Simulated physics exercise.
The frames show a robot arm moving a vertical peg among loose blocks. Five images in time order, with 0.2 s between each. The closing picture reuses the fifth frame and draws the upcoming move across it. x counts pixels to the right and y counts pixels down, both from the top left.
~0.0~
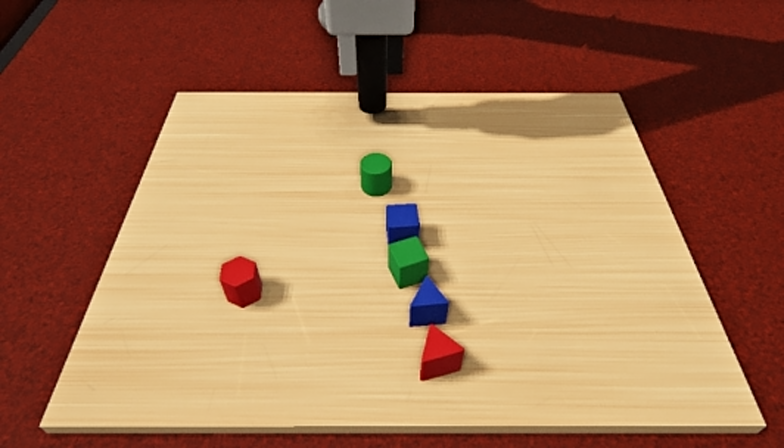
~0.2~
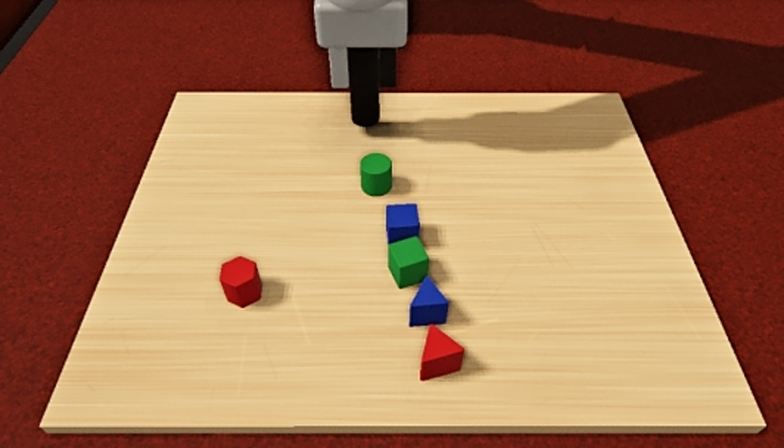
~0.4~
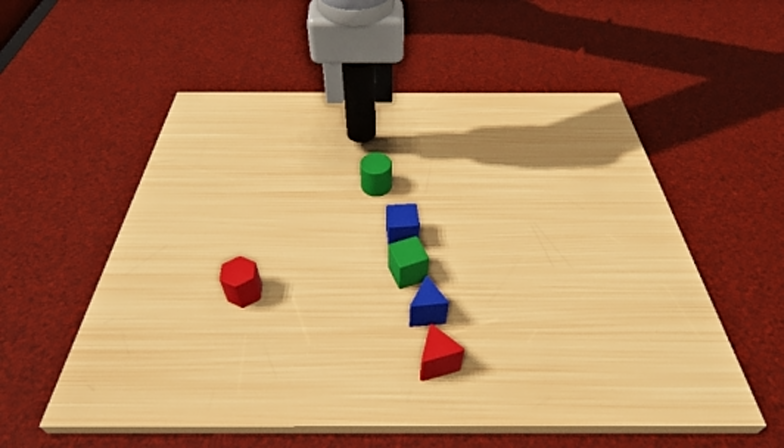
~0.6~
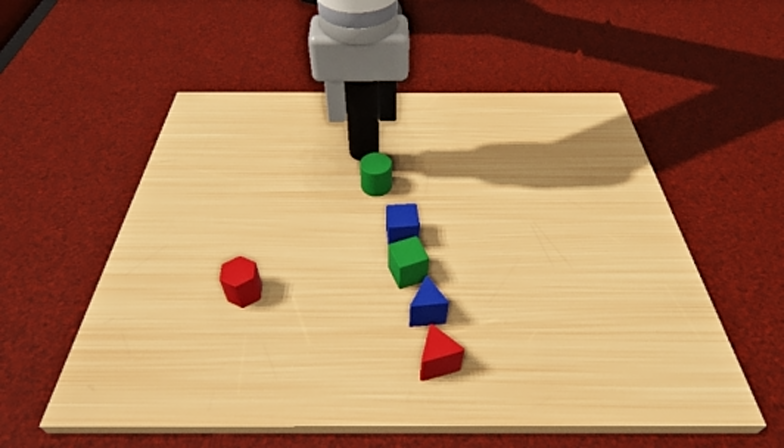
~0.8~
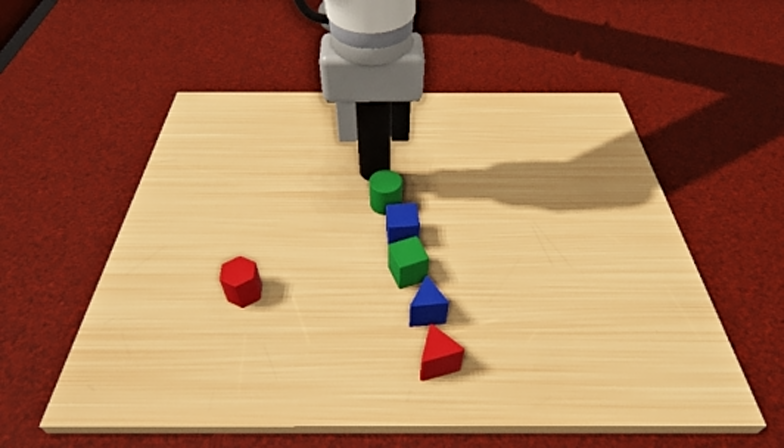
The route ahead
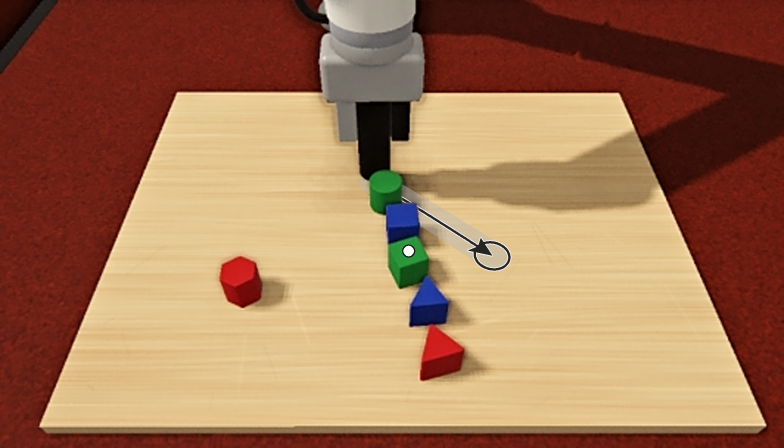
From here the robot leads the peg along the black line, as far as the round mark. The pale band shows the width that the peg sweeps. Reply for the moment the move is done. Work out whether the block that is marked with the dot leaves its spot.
It leaves its spot.
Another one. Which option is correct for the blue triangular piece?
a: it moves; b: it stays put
I'll go with b - it stays put.
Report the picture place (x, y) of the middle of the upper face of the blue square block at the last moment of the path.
The middle of its upper face will lie at (400, 243).
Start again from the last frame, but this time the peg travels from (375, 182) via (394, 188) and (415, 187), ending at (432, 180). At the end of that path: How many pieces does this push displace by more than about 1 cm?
This push will displace one block.
The line goes straight from (375, 182) to (492, 256); the dot is on the green square block.
What follows on the original path. One third of the way, peg at (412, 194); green disc at (404, 205); blue square block at (404, 232), turned 15° anticlockwise; green square block at (409, 258).
Two thirds of the way, peg at (452, 219); green disc at (416, 215); blue square block at (400, 243), turned 20° anticlockwise; green square block at (408, 269).
At the end, peg at (494, 245); green disc at (416, 215); blue square block at (400, 243), turned 20° anticlockwise; green square block at (408, 269); blue triangular piece unmoved.
